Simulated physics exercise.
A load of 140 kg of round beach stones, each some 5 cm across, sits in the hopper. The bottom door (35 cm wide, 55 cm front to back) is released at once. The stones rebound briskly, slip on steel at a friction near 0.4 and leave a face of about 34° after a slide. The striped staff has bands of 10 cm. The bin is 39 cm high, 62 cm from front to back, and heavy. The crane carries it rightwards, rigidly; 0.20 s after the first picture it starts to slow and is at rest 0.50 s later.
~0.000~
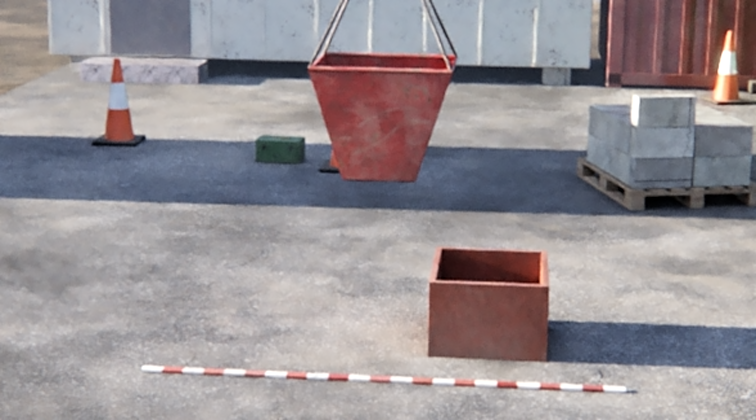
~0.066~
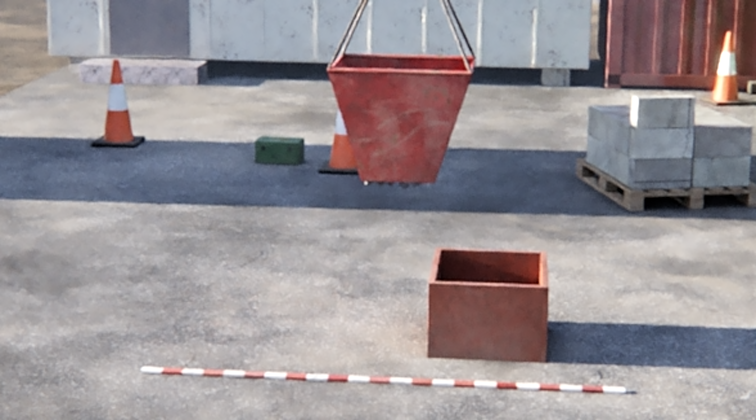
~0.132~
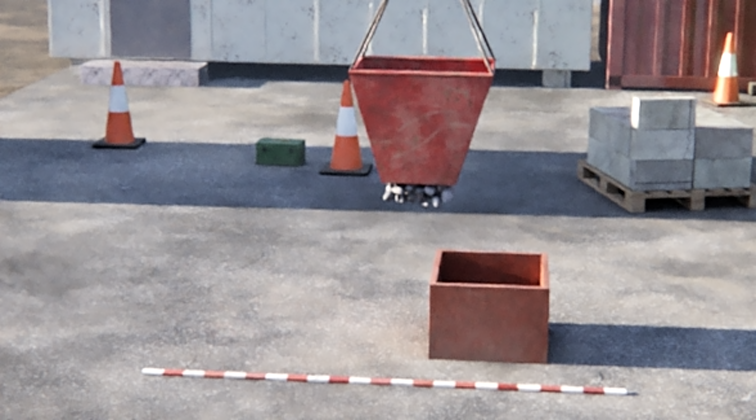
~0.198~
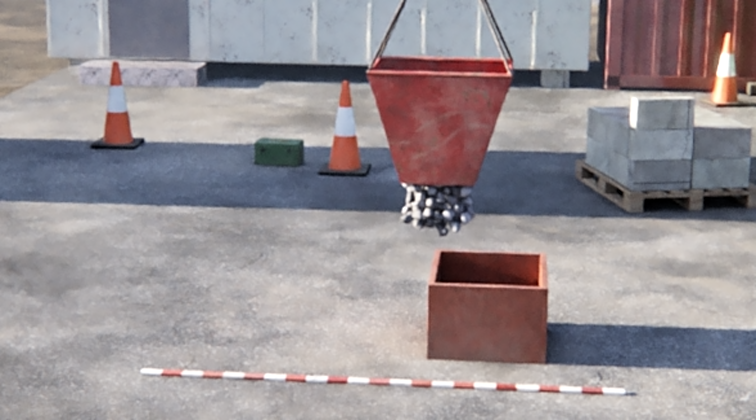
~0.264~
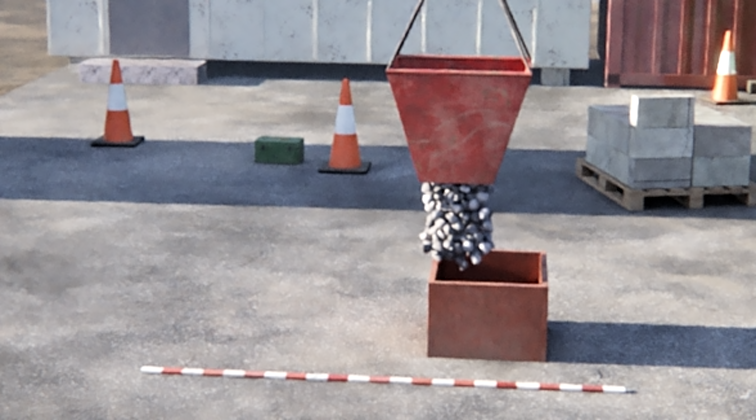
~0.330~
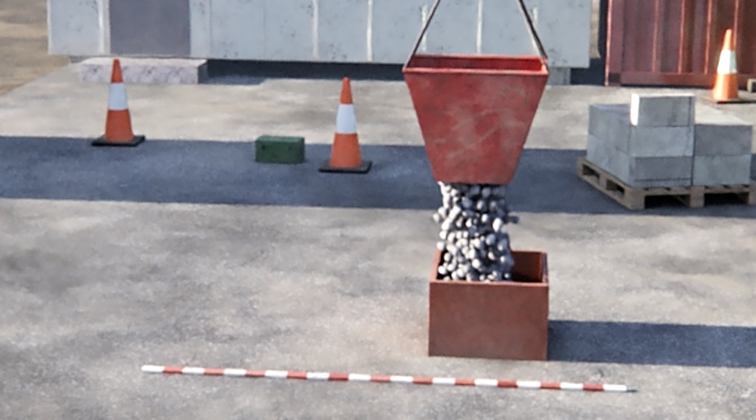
A red hopper hung from cables and moved steadily to the right above a paved yard, uncovering an orange cone behind it, while round stones poured from its bottom into an open rust-coloured bin.
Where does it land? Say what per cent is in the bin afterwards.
Roughly 92 per cent ends in the bin.
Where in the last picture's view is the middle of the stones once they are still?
Near (498, 306).
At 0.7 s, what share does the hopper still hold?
About 0 per cent.
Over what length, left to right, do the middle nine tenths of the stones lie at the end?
Roughly 80 cm.
After 0.7 s, 0 % in the hopper, 92 % falling or lying in the bin, 8 % falling or lying beside or right of the bin; the stones farthest right are at (604, 309).
After 1.1 s, 0 % in the hopper, 92 % falling or lying in the bin, 8 % falling or lying beside or right of the bin; the stones farthest right are at (704, 345).
After 1.7 s, 0 % in the hopper, 92 % falling or lying in the bin, 8 % falling or lying beside or right of the bin; the stones farthest right are at (755, 350).
After 2.6 s, 0 % in the hopper, 92 % falling or lying in the bin, 8 % falling or lying beside or right of the bin.
After 4.5 s, 0 % in the hopper, 92 % in the bin, 8 % beside or right of the bin.
